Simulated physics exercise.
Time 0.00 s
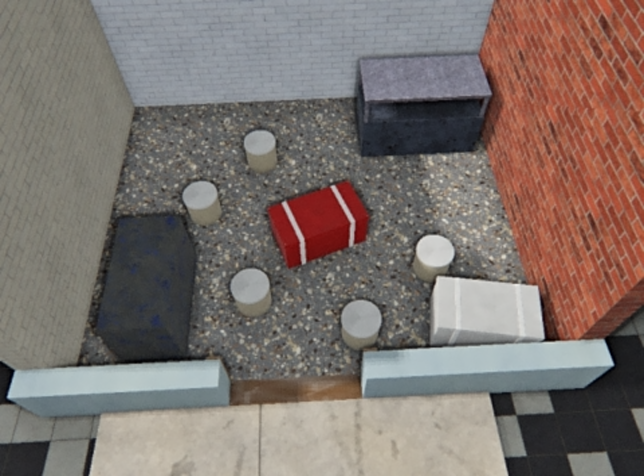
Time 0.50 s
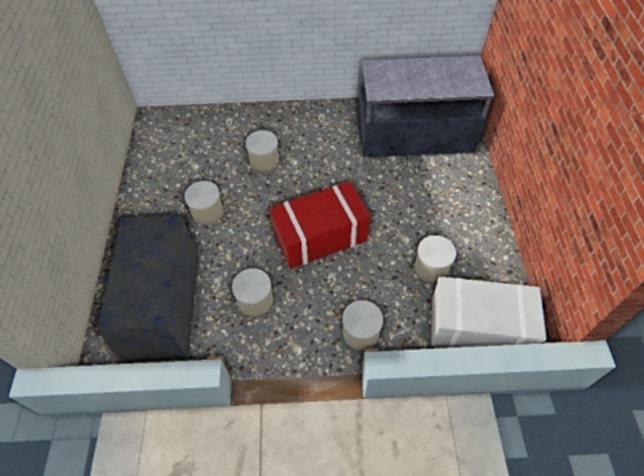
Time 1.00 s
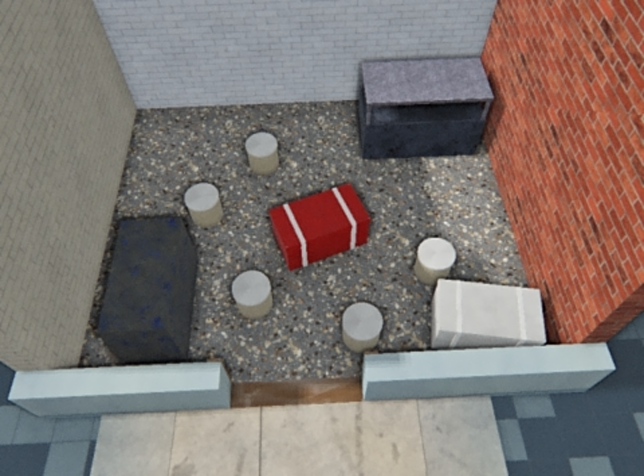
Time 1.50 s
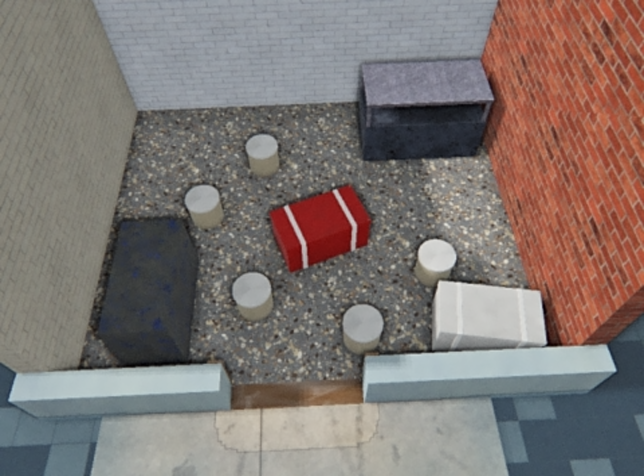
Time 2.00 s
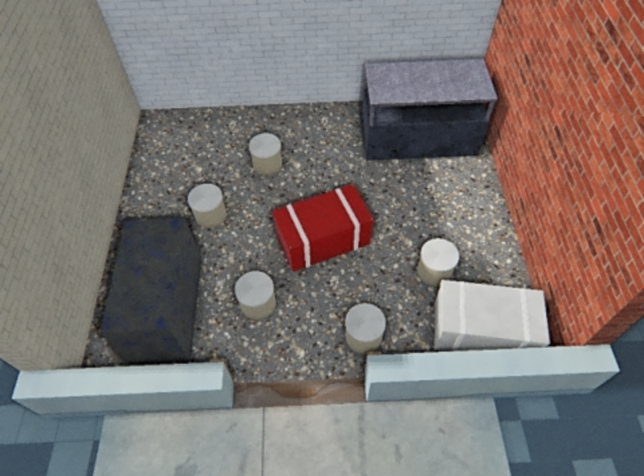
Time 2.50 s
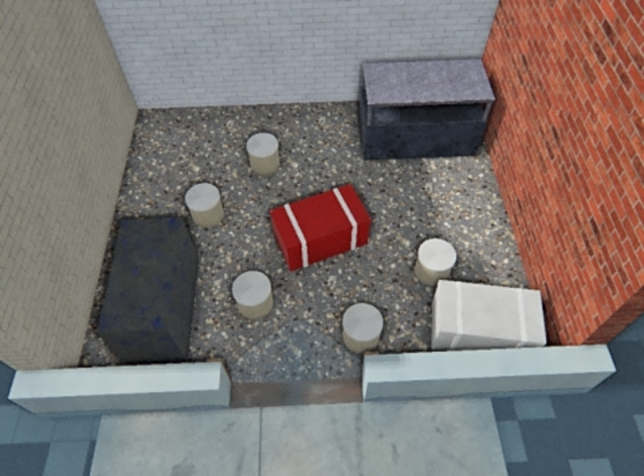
A small corner store with a speckled stone floor is seen from high above its front opening, between beige, white and red brick walls. A red trunk with white bands lies amid five pale drums, with dark blocky furniture left and back right and a white trunk front right. Bluish water spreads over the outside paving and just past the sill, while the objects stay put and the camera jitters slightly.
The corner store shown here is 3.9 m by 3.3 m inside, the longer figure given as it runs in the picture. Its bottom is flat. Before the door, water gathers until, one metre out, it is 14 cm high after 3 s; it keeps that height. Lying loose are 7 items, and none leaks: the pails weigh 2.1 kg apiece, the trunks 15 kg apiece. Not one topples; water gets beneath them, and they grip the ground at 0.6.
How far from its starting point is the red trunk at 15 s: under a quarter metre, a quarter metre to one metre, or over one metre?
It is displaced greatly.
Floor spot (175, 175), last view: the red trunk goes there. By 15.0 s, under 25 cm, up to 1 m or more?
Answer: It inches along.
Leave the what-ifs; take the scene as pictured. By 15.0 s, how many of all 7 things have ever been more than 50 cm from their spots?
Count: 7.
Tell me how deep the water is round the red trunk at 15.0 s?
Somewhere close to 11 cm.
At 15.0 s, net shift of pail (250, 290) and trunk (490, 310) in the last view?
They've ended up 80 cm and 100 cm away, in that order.
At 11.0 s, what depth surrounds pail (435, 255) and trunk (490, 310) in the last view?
Some 4 cm at the first, some 5 cm at the second.
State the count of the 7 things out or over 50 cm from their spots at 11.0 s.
Count then: 5.
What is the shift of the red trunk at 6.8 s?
Displacement by then near 140 cm.
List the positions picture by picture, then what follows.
The red trunk at (318, 212) rests on the ground; 0.0 m2 under water; 0 of 7 have shifted, in the first frame.
The red trunk at (320, 212), on the bottom; water covers 0.0 m2; 0 of 7 have shifted, in the second frame.
The red trunk at (319, 214) rests on the ground; 0.0 m2 under water; 0 of 7 have shifted, in the third frame.
The red trunk at (320, 216) rests on the ground; 0.0 m2 under water; 0 of 7 have shifted, in the fourth frame.
The red trunk at (323, 215) rests on the ground; water covers 0.0 m2; 0 of 7 have shifted, in the fifth frame.
The red trunk at (320, 215) rests on the ground; 0.3 m2 under water; 0 of 7 have shifted, in the sixth frame.
After 3.5 s the red trunk is near (320, 215), 0.0 m from its start, aground; 0 afloat.
After 6.8 s the red trunk is near (321, 106), 1.4 m from its start, aground; 2 afloat.
After 11.0 s the red trunk is near (323, 85), 1.7 m from its start, afloat; 7 afloat.
After 15.0 s the red trunk is near (323, 82), 1.7 m from its start, afloat; 7 afloat.
